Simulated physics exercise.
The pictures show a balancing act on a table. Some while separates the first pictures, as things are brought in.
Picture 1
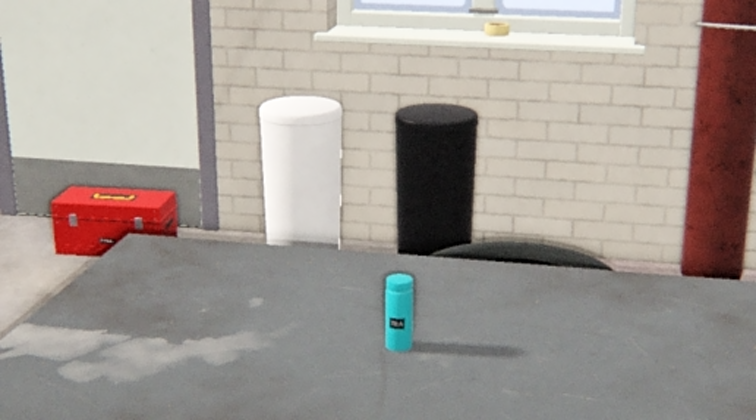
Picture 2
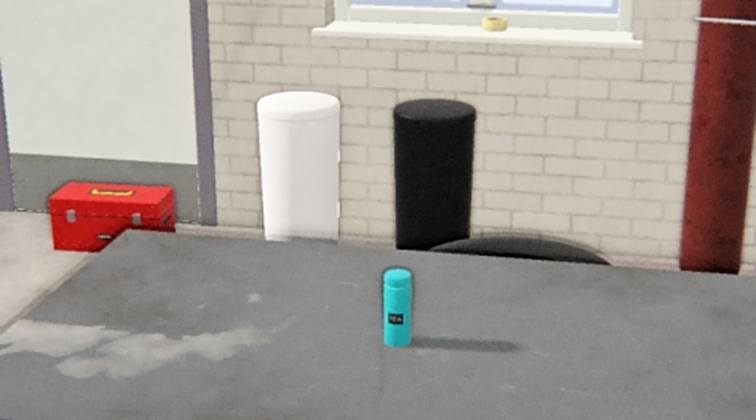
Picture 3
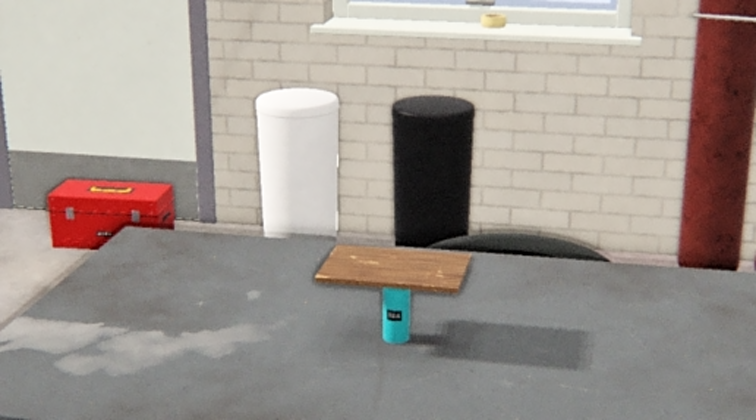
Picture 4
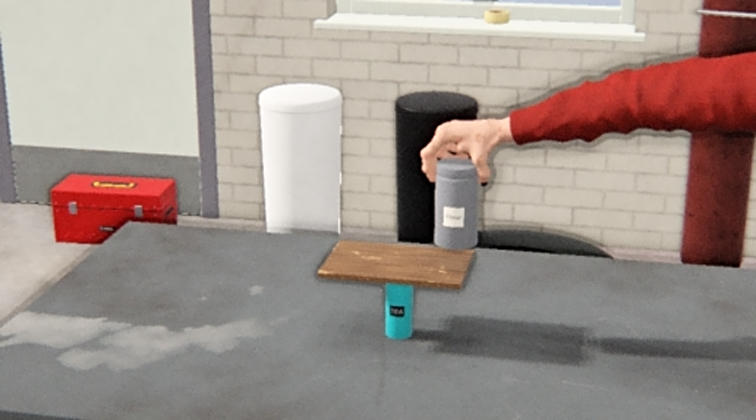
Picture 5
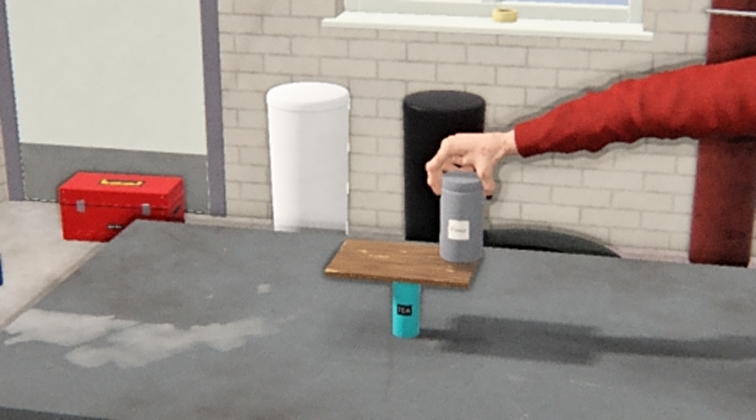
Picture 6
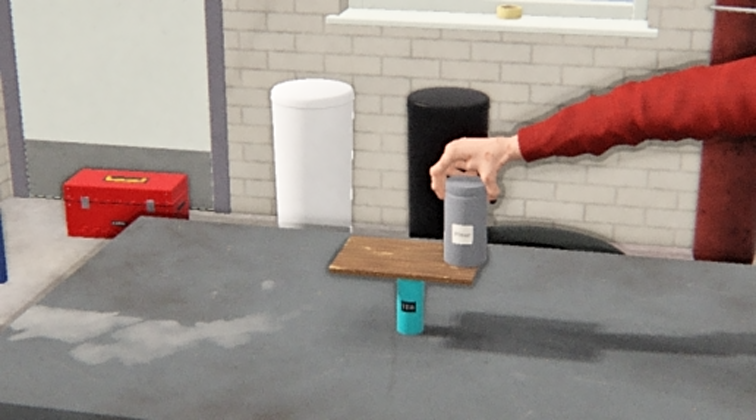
On a grey table, a brown board appearing atop a teal bottle, then a red-sleeved arm lowering a grey jar onto its right end.
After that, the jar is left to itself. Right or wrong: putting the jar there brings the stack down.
Right, the stack comes down.
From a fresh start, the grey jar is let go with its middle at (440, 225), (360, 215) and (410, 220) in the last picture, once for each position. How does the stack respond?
So, first go it comes down, second go it comes down, third go it stays put.
Then, 0.40 s past the last view, grey jar now fallen; brown board rocked 72° from its first pose.
Then, 1.00 s past the last view, brown board on its side.
Finally, fallen, brown board and grey jar; turquoise shaker still in place. The stack comes apart.
